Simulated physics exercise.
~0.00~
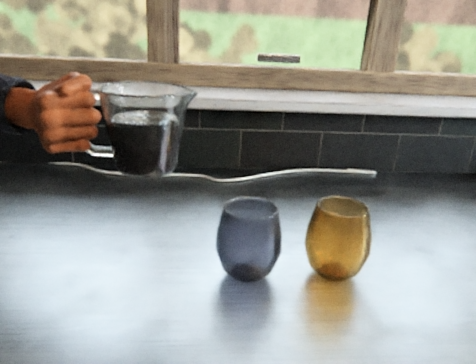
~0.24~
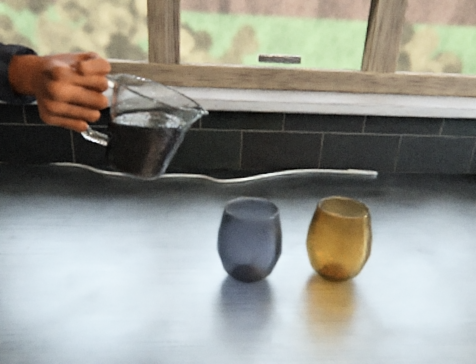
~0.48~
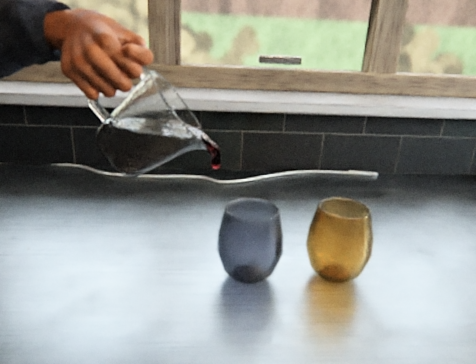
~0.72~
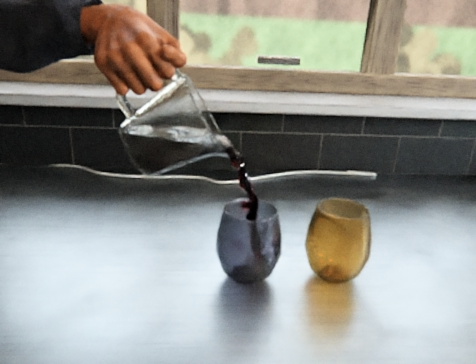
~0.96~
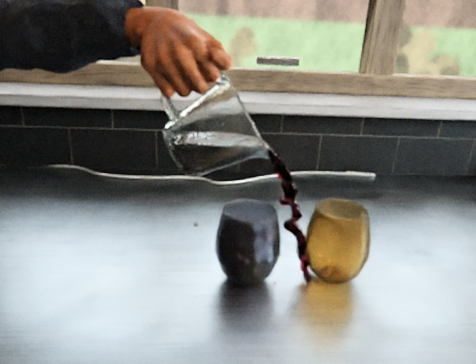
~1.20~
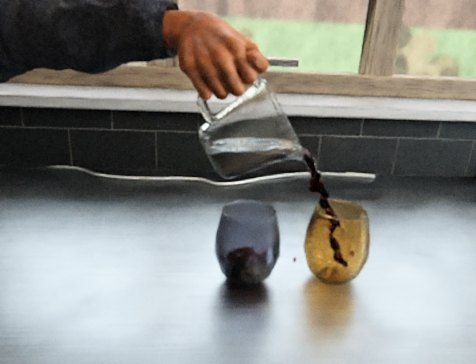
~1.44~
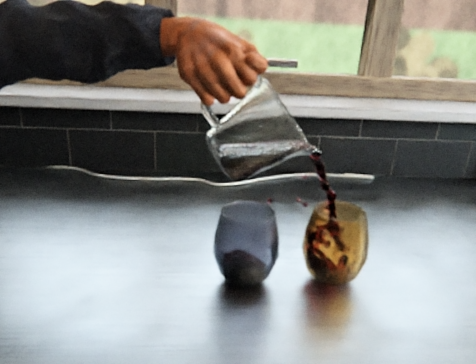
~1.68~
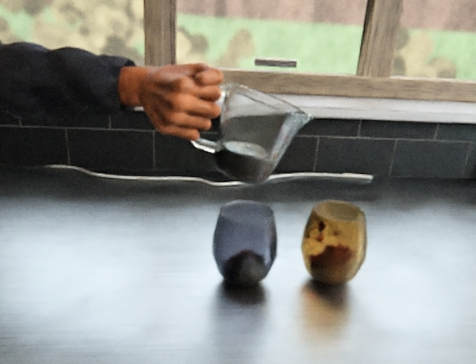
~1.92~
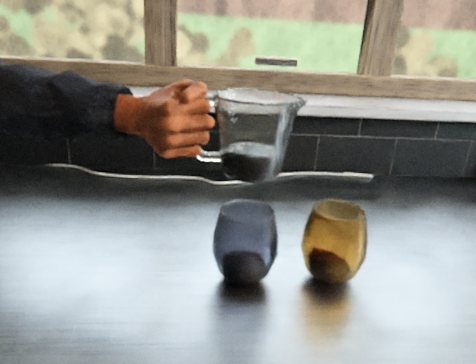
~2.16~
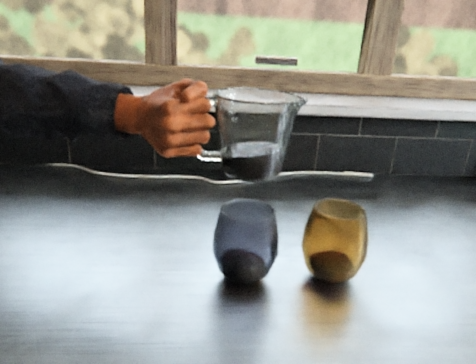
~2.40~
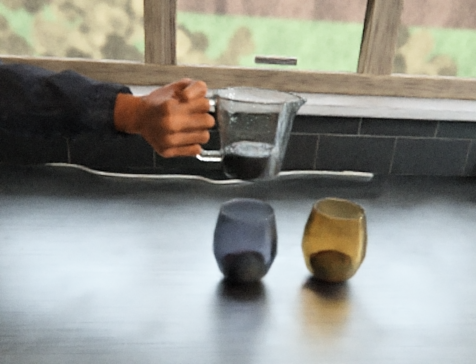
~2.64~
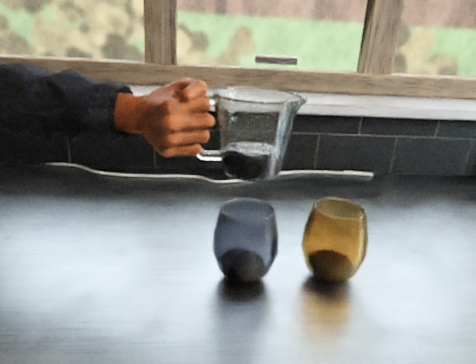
Hand tilting a glass jug and pouring dark wine into a blue-grey glass, then an amber one, before righting the partly emptied jug.
